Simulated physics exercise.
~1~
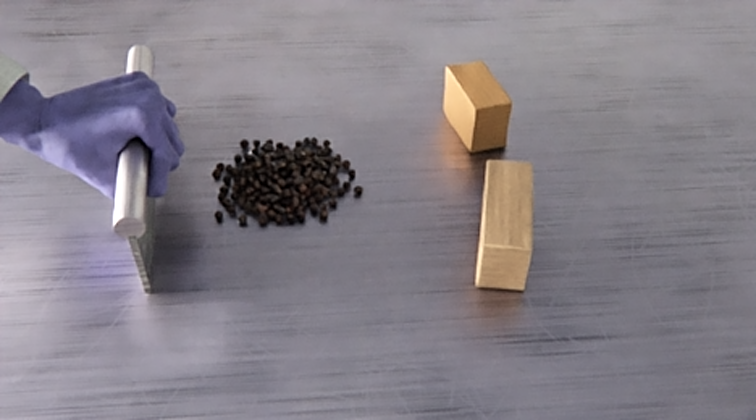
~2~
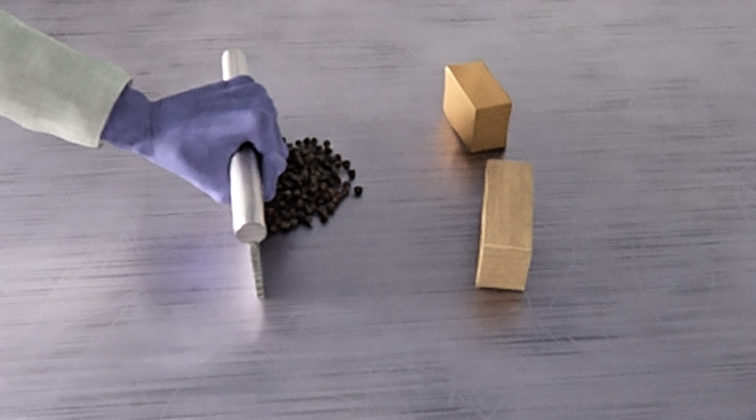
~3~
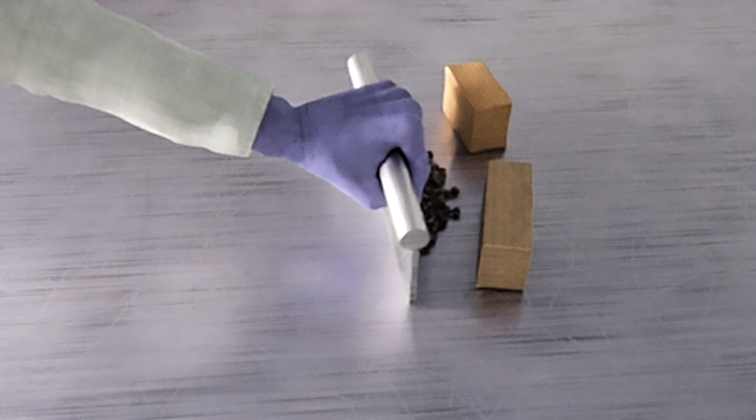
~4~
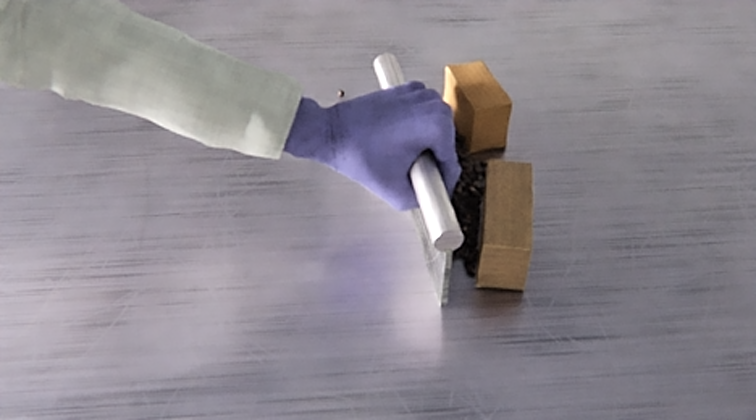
The video shows a purple-gloved hand sliding a metal scraper rightwards across a grey surface, pushing a pile of small dark beans towards two wooden blocks, where the scraper stops with most of the beans held up before the blocks.
